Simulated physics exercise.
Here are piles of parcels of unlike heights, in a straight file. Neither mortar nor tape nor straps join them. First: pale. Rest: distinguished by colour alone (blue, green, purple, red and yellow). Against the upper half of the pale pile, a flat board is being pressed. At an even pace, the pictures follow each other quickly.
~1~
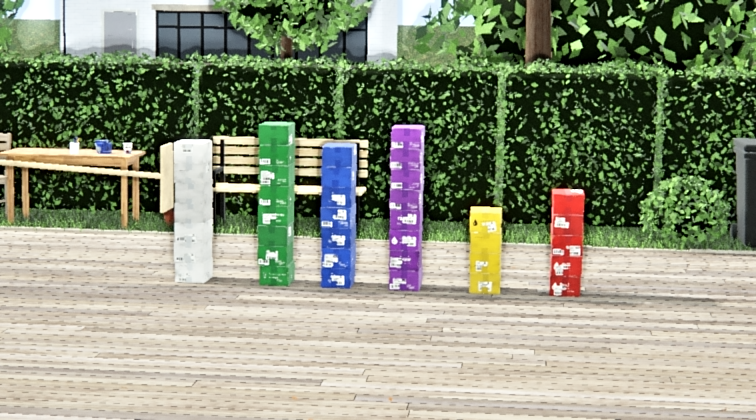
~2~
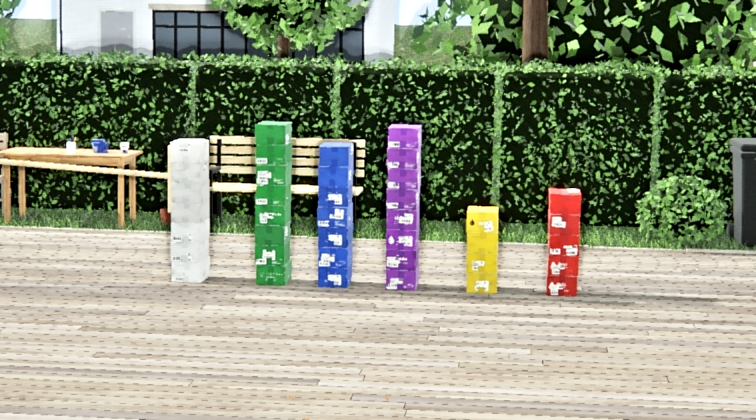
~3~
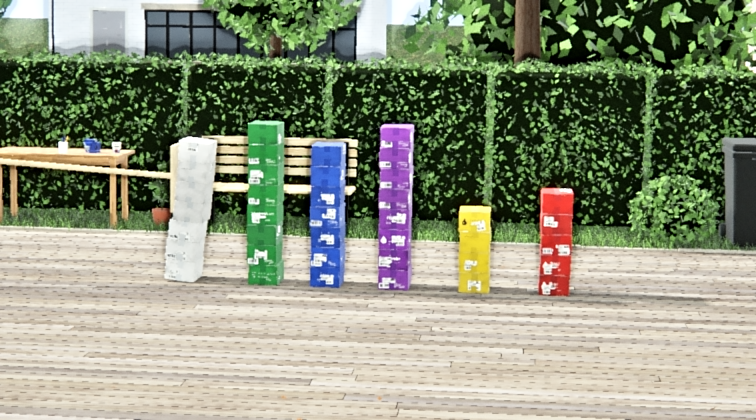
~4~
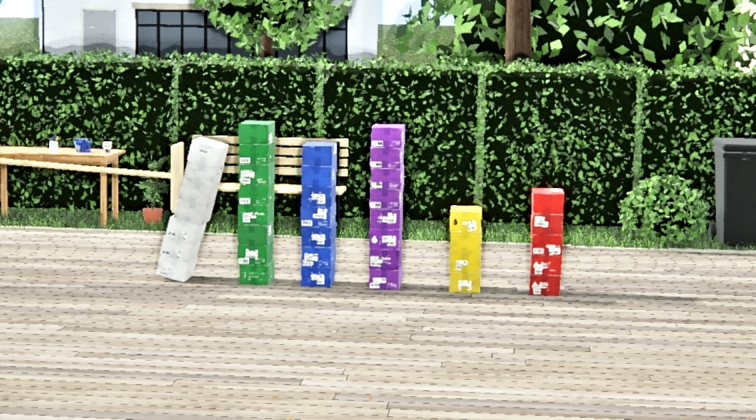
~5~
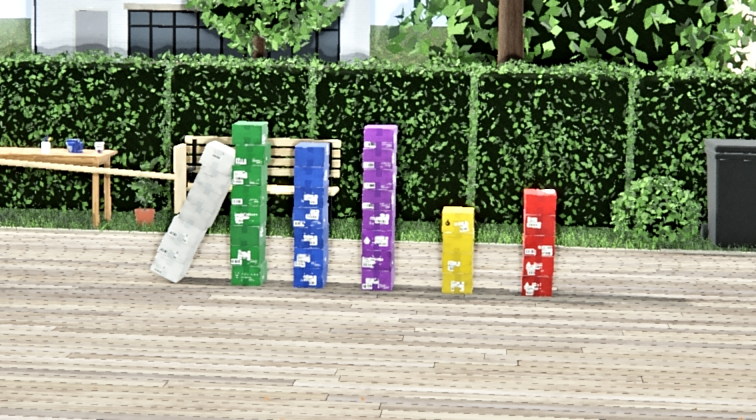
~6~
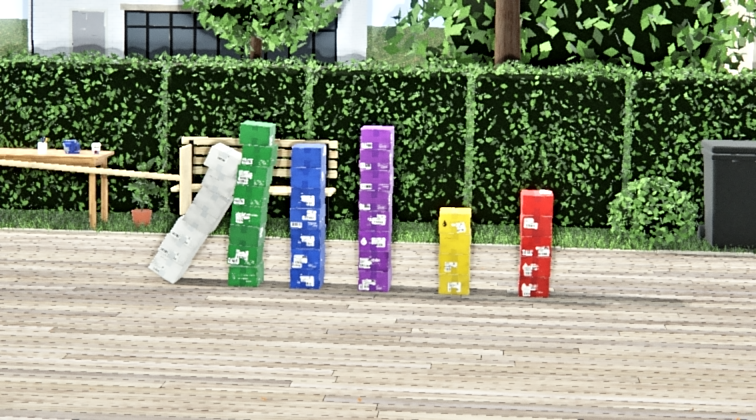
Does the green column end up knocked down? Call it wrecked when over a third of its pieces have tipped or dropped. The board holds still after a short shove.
Yes, it is brought down.
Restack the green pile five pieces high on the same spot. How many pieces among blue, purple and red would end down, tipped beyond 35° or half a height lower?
Final down tally: Blue = 7; purple = 8; red = 5.
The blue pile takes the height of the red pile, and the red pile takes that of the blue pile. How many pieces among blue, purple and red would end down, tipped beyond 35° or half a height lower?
Blue 5, purple 8, red 6.
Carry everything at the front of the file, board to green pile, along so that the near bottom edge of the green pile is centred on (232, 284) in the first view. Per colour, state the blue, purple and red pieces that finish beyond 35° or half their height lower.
The numbers come out as blue 7, then purple 8, then red 5.
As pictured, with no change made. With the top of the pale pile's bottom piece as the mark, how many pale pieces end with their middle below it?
The pale count is 1.
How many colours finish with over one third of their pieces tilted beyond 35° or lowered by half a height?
The toll is 5.
Just after the last frame, 7 of the pale pile down; none of the 8 green parcels down (0 of 32 in all colours); top green parcel tilted clearly, half its height lower; top blue parcel tilted a little.
A moment on, 7 of the pale pile down; 7 of the 8 green parcels down (14 of 32 in all colours); top green parcel tilted well over, some two heights lower; top blue parcel tilted well over, about its own height lower.
Further on, 7 of the pale pile down; 7 of the 8 green parcels down (29 of 32 in all colours); top green parcel tilted well over, some three heights lower; top purple parcel on its side.
When it is over, 7 of the pale pile down; 7 of the 8 green parcels down (29 of 32 in all colours); top green parcel tilted well over, some three heights lower; top red parcel upside down. In pixels of the last frame, middles, top green parcel near (400, 206), top red parcel near (690, 288).
